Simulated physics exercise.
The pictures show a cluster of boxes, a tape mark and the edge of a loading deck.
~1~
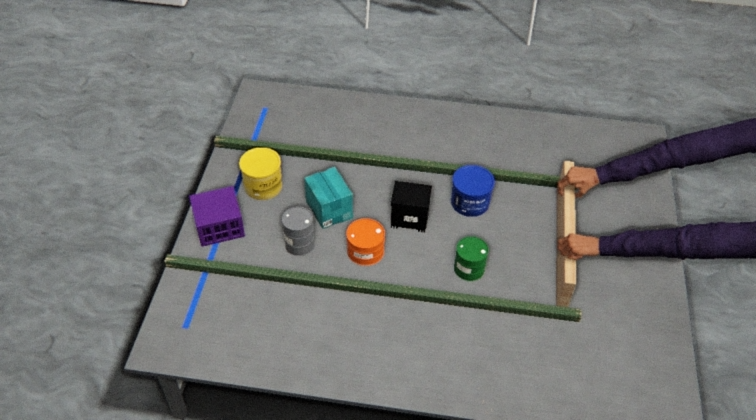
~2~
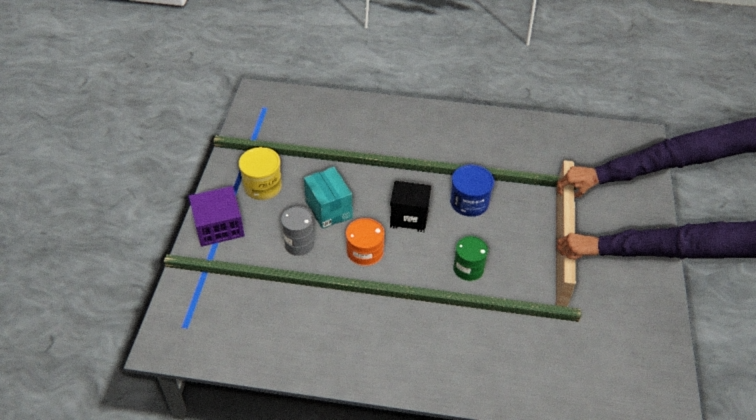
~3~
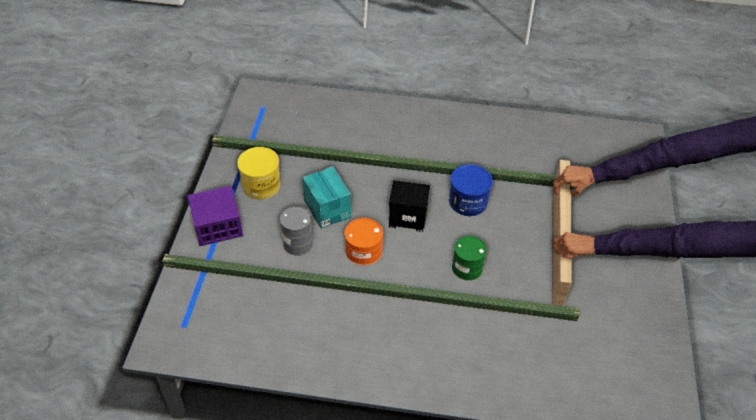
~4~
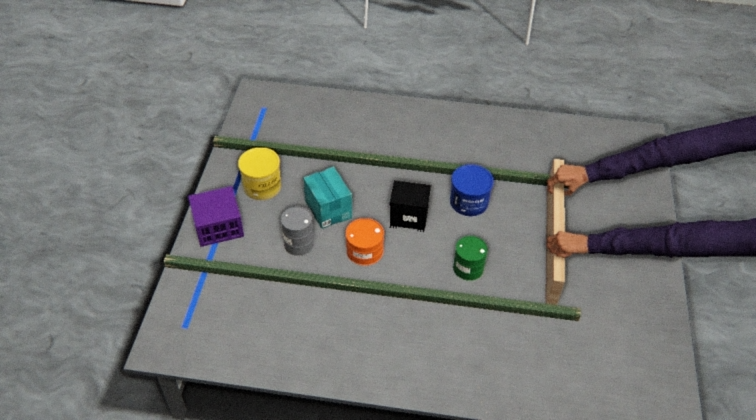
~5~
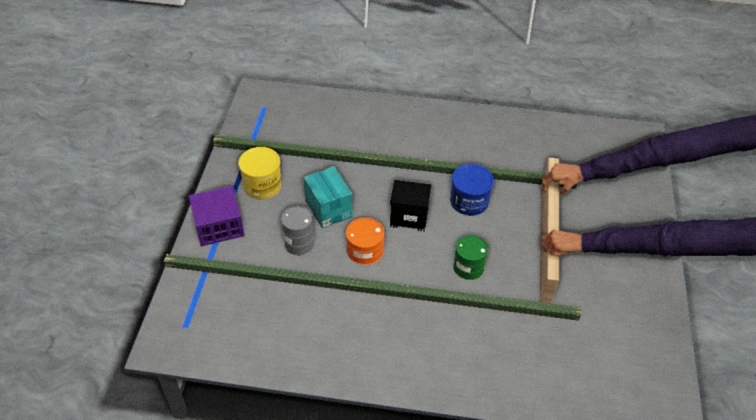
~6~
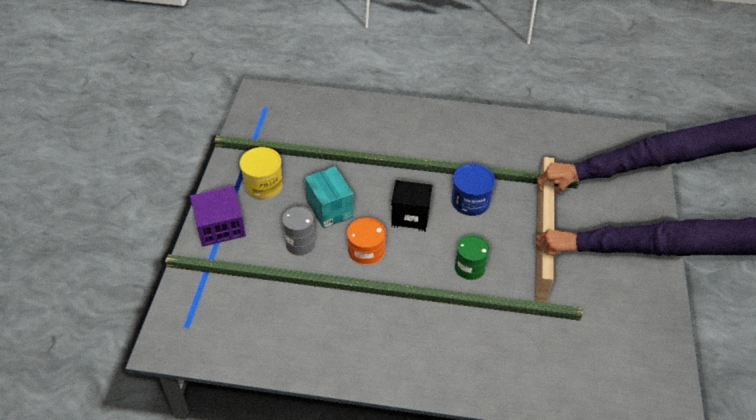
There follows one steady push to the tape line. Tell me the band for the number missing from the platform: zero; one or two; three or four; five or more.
Fallen: Three or four.
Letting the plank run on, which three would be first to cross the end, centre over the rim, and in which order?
That would be the yellow pail, followed by the purple crate and then the turquoise box.
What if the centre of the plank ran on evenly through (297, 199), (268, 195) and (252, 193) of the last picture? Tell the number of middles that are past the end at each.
0, 2 and 2.
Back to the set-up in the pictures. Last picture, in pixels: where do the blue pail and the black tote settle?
Near (222, 160) and (213, 185).
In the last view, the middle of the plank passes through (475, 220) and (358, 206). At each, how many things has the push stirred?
It comes to 2 for the first spot, 6 for the other.
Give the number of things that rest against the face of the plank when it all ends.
Number in contact with it: 3.
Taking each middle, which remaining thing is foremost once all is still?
Answer: The grey canister.
Soon after, none off yet; purple crate at rest near (218, 216); yellow pail at rest near (262, 174); grey canister at rest near (299, 231).
Then, none off yet; purple crate at rest near (218, 216); yellow pail at rest near (262, 174); grey canister moved about its own width near (277, 227).
Further on, none off yet; purple crate moved about its own width near (182, 219); yellow pail moved about its own width near (203, 168); grey canister moved well along near (211, 232).
At rest, the number that fall off is three or four; fallen, orange canister, turquoise box, yellow pail and purple crate.
